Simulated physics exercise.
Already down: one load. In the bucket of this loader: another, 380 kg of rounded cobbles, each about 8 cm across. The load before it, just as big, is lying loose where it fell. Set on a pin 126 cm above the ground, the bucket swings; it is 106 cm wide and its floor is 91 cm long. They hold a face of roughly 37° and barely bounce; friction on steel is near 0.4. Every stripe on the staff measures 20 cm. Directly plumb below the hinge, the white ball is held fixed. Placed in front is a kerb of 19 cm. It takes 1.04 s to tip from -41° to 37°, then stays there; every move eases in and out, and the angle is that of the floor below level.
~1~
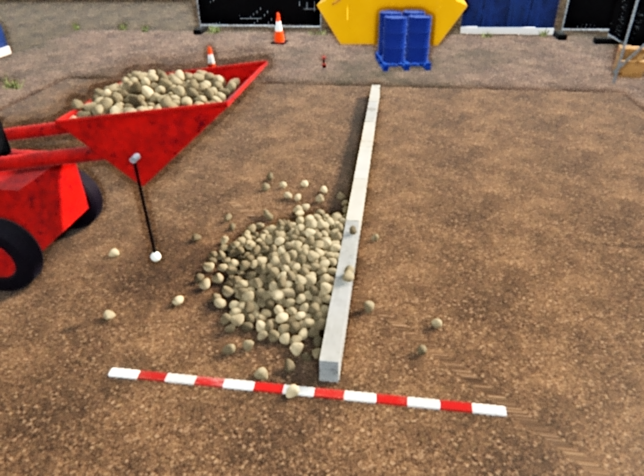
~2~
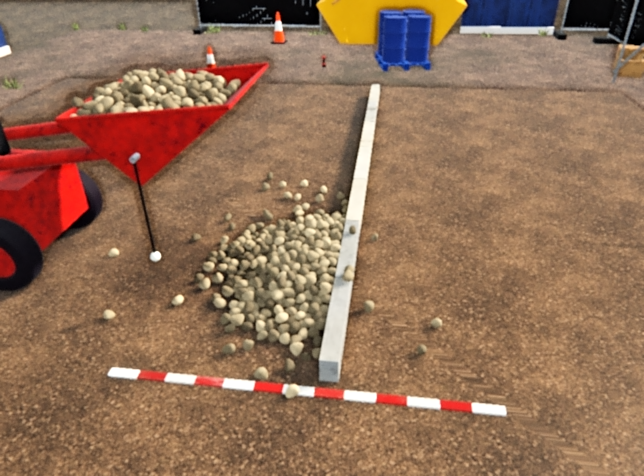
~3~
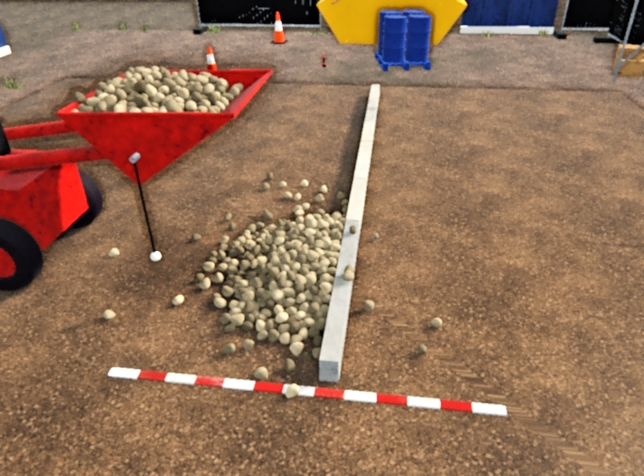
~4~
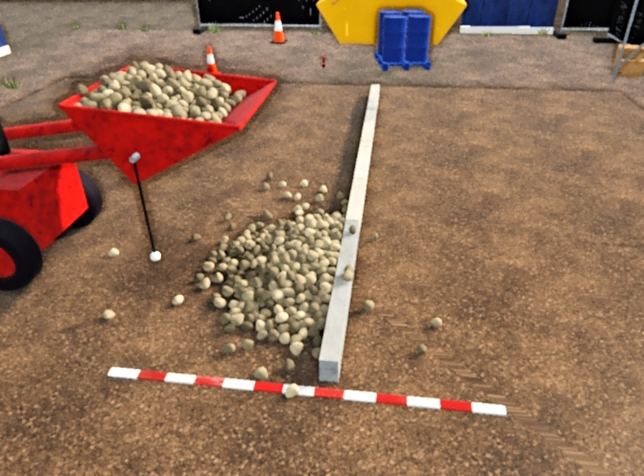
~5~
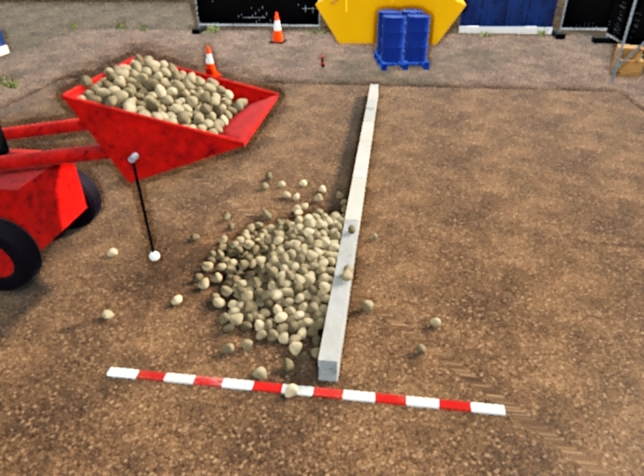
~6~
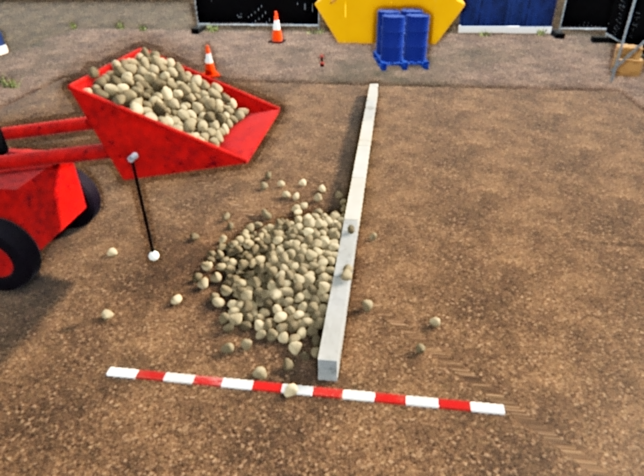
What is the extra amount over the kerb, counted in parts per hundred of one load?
Close to 9 parts in a hundred.
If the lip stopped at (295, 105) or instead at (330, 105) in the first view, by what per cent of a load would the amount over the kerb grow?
First place about 60 %, second about 95 %.
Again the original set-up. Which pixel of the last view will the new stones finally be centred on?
(291, 255).
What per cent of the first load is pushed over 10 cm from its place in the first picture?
Near 15 per cent, I reckon.
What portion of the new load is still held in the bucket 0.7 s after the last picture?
65 % still inside.
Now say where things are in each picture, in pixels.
In the first picture, the bucket is at -41°, its lip at (228, 104); the top of the load is at (157, 80). The earlier load is highest near (307, 253), 25 cm above ground level, 100 % on this side of the kerb, 1 % over the kerb.
In the second picture, the bucket is at -39°, its lip at (230, 107); the top of the load is at (148, 80).
In the third picture, lip at (235, 115), floor tilted -35°, highest stones at (142, 76).
In the fourth picture, lip at (240, 128), floor tilted -28°, highest stones at (133, 74).
In the fifth picture, the bucket is at -20°, its lip at (245, 144); the top of the load is at (136, 69).
In the sixth picture, the bucket is at -11°, its lip at (247, 162); the top of the load is at (138, 61).
Then, 0.3 s after the last picture the floor is at 25°; in per cent of one load, 100 in the bucket, 100 on this side of the kerb, 1 over the kerb; the foremost stones are at (370, 281).
Then, 0.7 s after the last picture the floor is at 37°; in per cent of one load, 63 in the bucket, 136 on this side of the kerb, 1 over the kerb; the foremost stones are at (370, 277).
Then, 1.0 s after the last picture the floor is at 37°; in per cent of one load, 16 in the bucket, 182 on this side of the kerb, 3 over the kerb; the foremost stones are at (393, 277).
Then, 3.6 s after the last picture the floor is at 37°; in per cent of one load, 0 in the bucket, 191 on this side of the kerb, 10 over the kerb; the foremost stones are at (473, 289). Net gain over the kerb, 9.
